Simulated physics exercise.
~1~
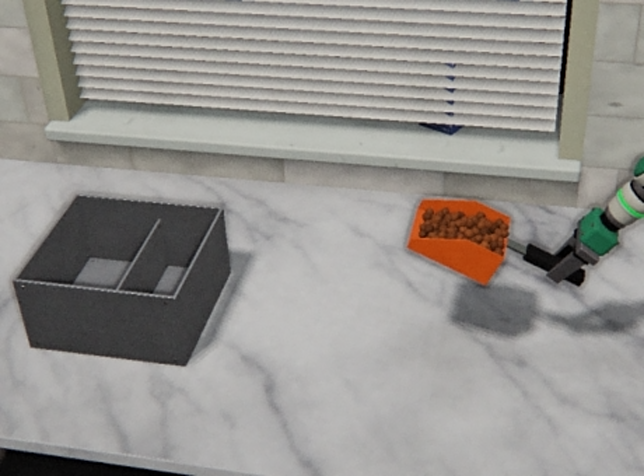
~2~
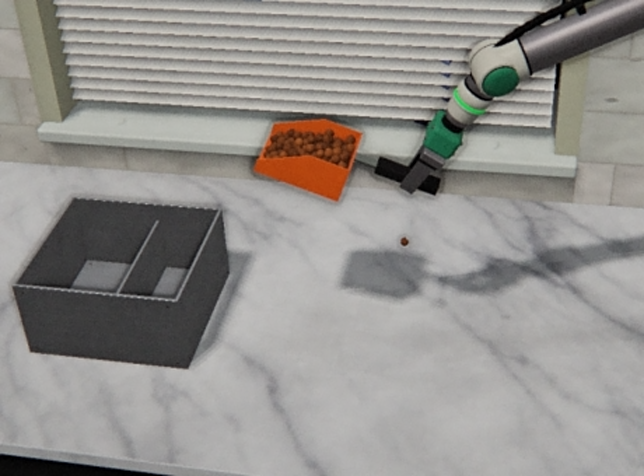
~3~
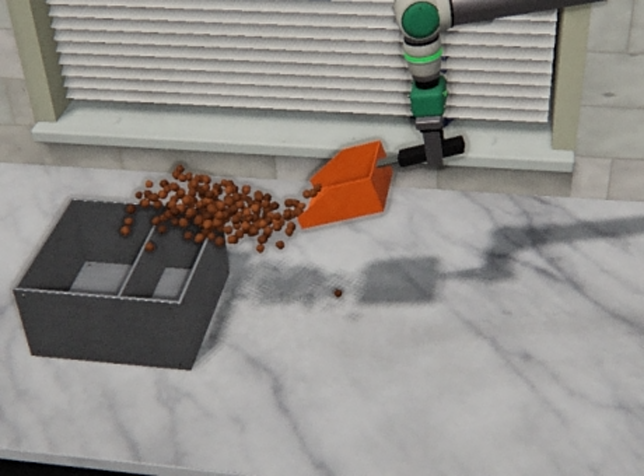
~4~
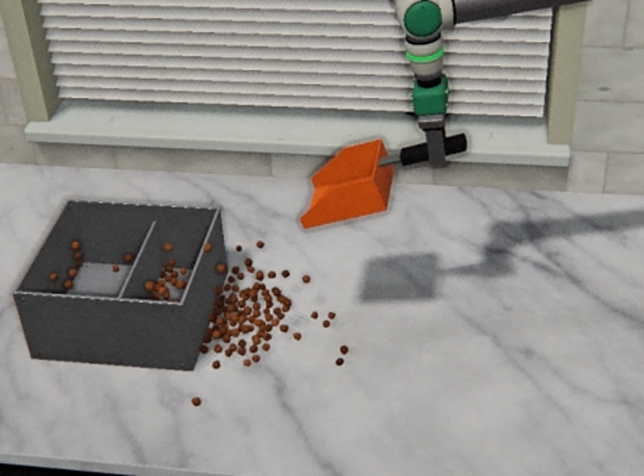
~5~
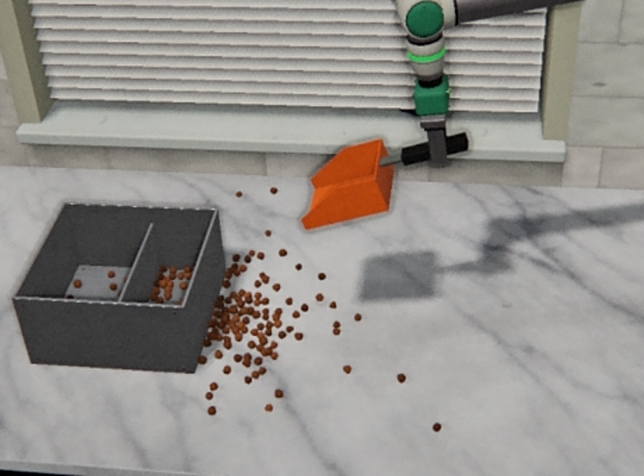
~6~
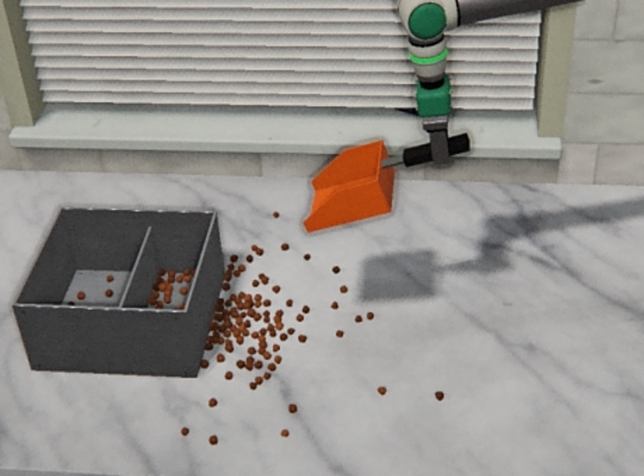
A robot arm with green joints holds an orange scoop heaped with small brown nuts over a white marble counter, seen from above and in front, with a blinded window behind. An open dark grey box, split by a divider, sits at the left. The arm carries the scoop left and up, and one nut drops off. Then the scoop swings round and tips, flinging the nuts leftward in a loose cloud toward the box. Some land in both compartments, more in the right one, but most spill beside the box and scatter over the counter, while the emptied scoop stays still.
